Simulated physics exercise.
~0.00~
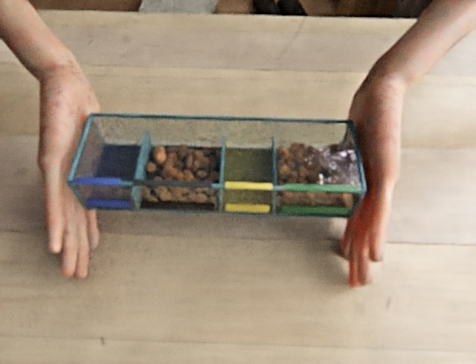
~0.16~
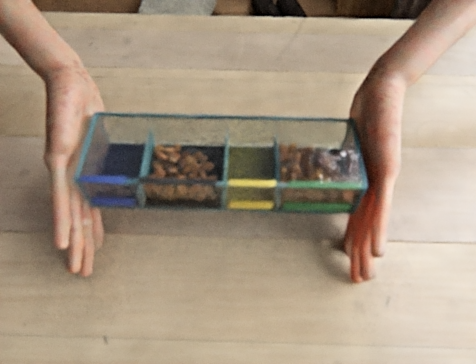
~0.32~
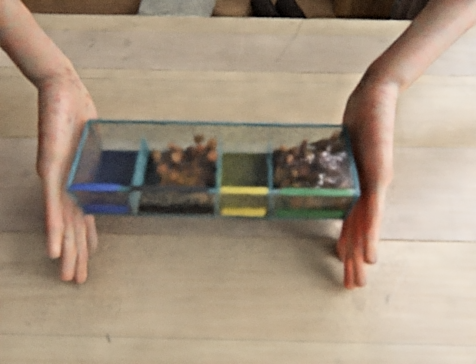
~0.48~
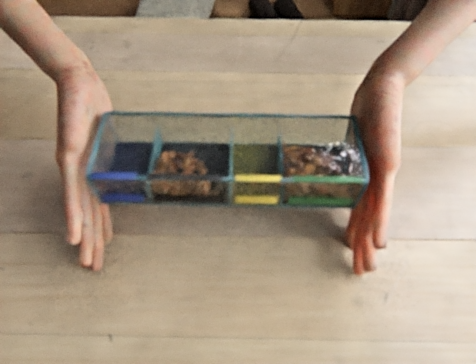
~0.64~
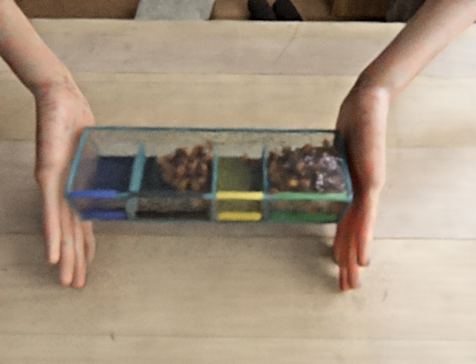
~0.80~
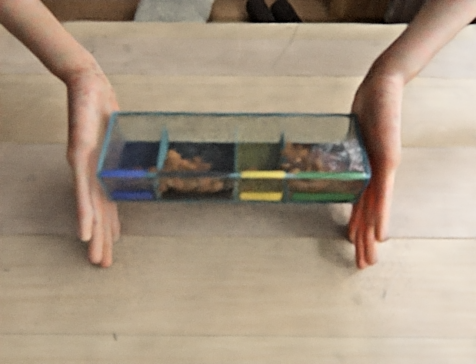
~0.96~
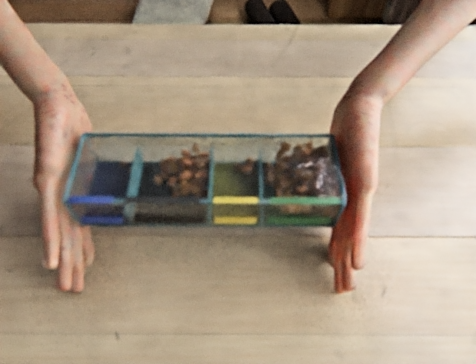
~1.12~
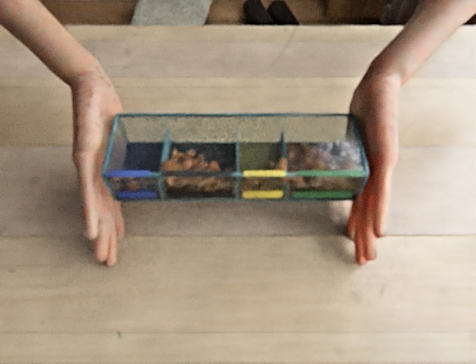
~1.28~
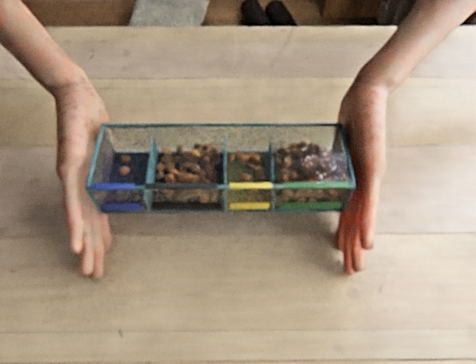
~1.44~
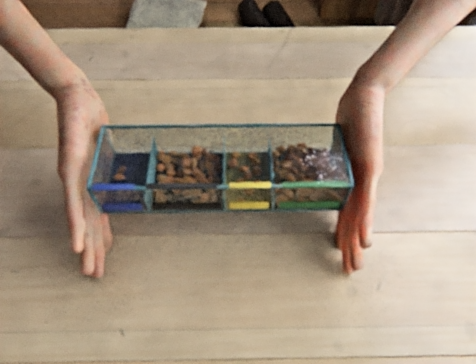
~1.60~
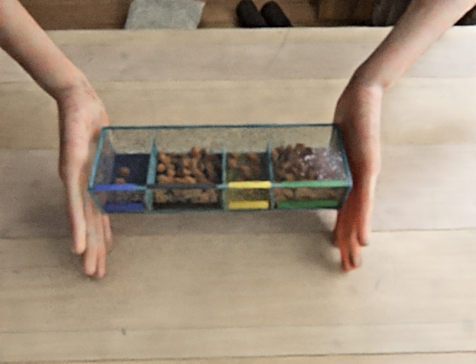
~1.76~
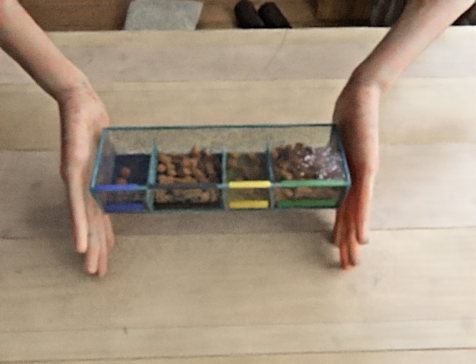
Two hands shake a clear divided box of brown kibble back and forth, then hold it still.
